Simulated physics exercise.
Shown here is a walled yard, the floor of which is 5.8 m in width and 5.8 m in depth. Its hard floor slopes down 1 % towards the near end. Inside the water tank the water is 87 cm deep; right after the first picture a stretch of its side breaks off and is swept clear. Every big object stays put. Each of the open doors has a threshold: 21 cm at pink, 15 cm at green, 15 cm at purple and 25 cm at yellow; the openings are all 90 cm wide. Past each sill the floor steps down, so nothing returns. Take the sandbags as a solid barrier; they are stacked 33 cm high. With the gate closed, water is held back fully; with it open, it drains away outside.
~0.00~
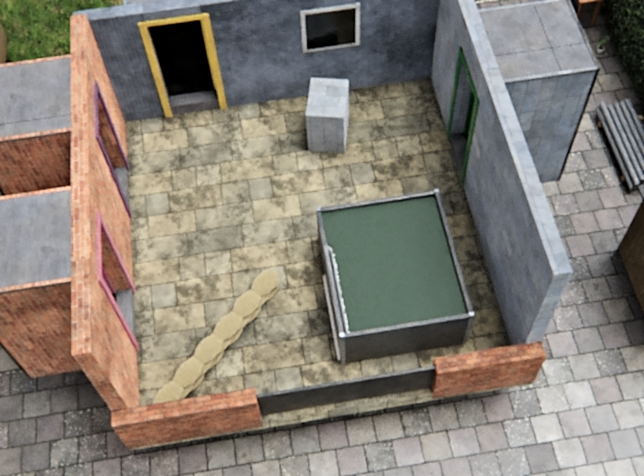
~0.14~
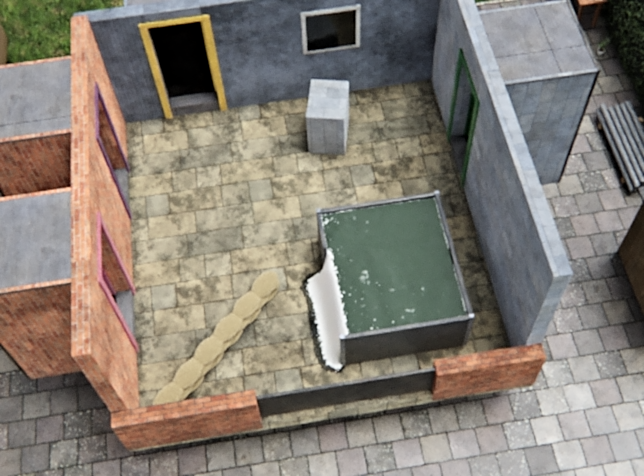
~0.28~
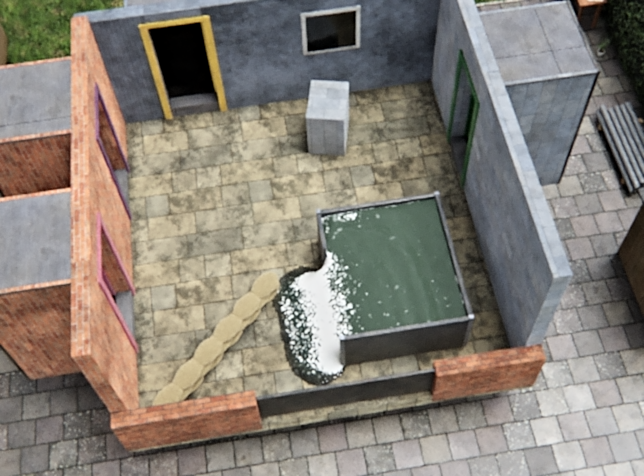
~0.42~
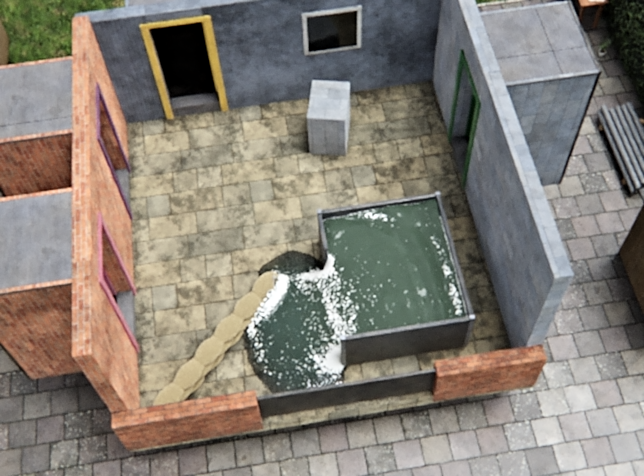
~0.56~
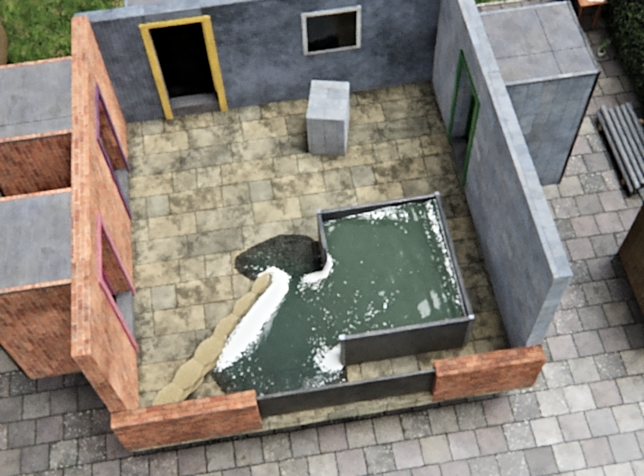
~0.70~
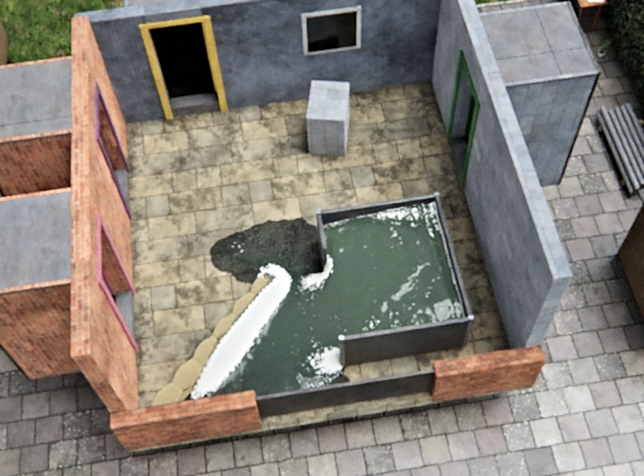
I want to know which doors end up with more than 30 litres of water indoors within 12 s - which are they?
Outcome: The pink door is going to hold within the limit, the green door is going to hold within the limit, the purple door is going to hold within the limit, the yellow door is going to hold within the limit.
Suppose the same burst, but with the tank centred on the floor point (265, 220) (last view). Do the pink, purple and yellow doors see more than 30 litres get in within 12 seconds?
Against that limit: Pink over, purple over, yellow under.
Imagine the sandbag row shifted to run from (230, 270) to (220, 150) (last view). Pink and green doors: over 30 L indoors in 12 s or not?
Checking the limit, pink is too much, green is fine.
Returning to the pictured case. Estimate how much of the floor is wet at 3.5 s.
Around 70 per cent.
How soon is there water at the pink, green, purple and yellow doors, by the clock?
Pink: 1.6 s; green: 4.5 s; purple: 1.6 s; yellow: 2.4 s.
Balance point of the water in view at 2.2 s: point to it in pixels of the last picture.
Balance point at about (289, 327).
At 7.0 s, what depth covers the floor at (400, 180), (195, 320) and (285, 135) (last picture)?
First 7 cm, then 4 cm, then 11 cm.
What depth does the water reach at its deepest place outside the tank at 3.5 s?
Max around 50 cm.
After 1.4 s water covers 35 % of the floor and is deepest (85 cm) near (176, 421); pink door not reached, green door not reached, purple door not reached, yellow door not reached.
After 2.2 s water covers 60 % of the floor and is deepest (64 cm) near (187, 408); pink door 20 cm at the sill, 0 L in, green door not reached, purple door 3 cm at the sill, 0 L in, yellow door not reached.
After 3.5 s water covers 70 % of the floor and is deepest (50 cm) near (506, 369); pink door 12 cm at the sill, 1 L in, green door not reached, purple door 6 cm at the sill, 0 L in, yellow door 16 cm at the sill, 0 L in.
After 7.0 s water covers 95 % of the floor and is deepest (20 cm) near (506, 369); pink door 2 cm at the sill, 1 L in, green door 7 cm at the sill, 0 L in, purple door 13 cm at the sill, 1 L in, yellow door 12 cm at the sill, 0 L in.
After 12.0 s water covers 95 % of the floor and is deepest (21 cm) near (506, 369); pink door 16 cm at the sill, 1 L in, green door 8 cm at the sill, 1 L in, purple door 11 cm at the sill, 1 L in, yellow door 9 cm at the sill, 0 L in.
